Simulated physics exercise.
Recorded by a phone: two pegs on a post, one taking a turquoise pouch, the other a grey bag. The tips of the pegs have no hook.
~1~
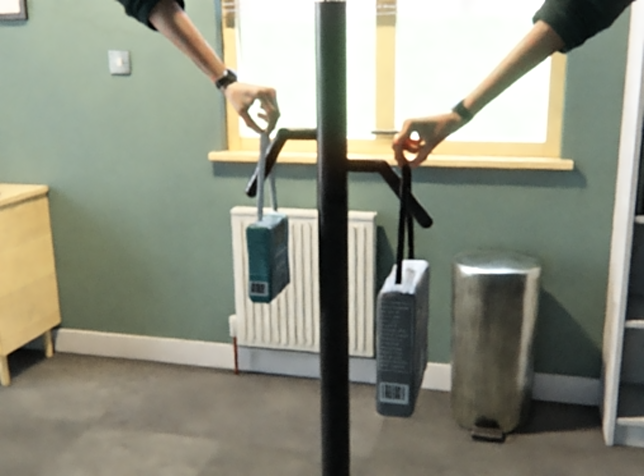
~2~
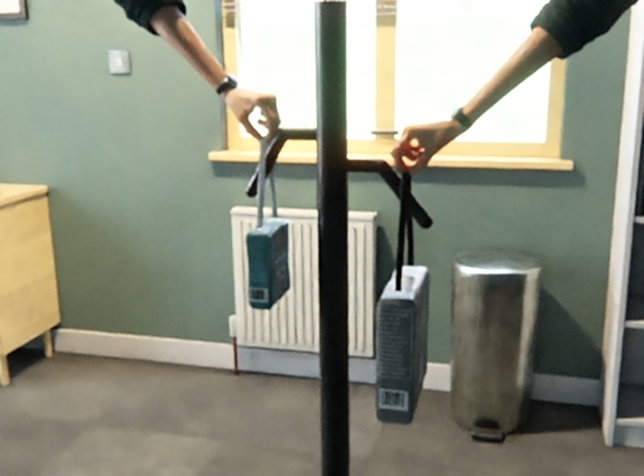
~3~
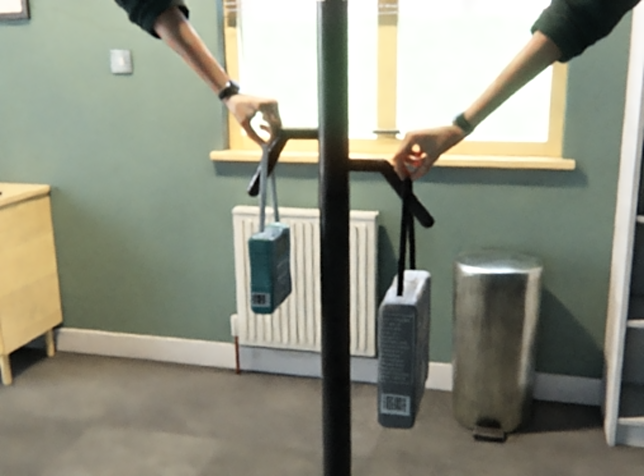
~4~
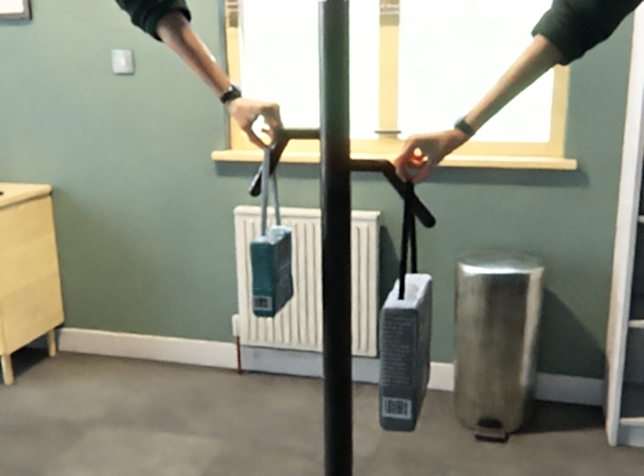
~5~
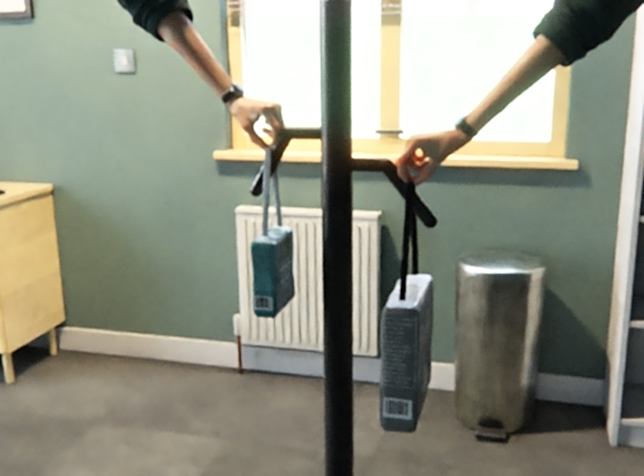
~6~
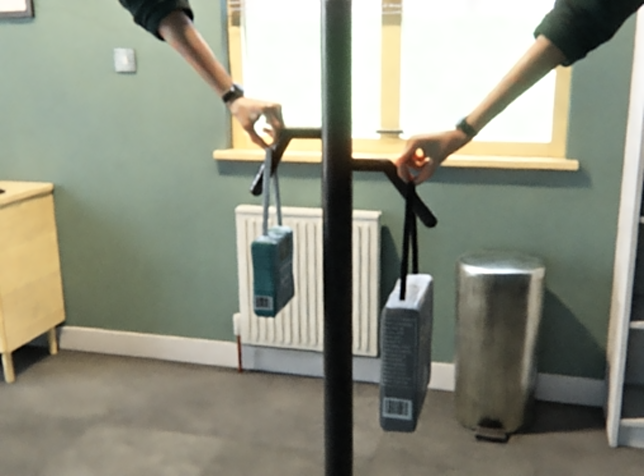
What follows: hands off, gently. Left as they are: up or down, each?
Turquoise pouch down, grey bag down.
Then, 0.48 s past the final frame, turquoise pouch on the floor; grey bag on the floor.
When it is over, turquoise pouch on the floor; grey bag on the floor. The turquoise pouch comes down and the grey bag slips off its peg.
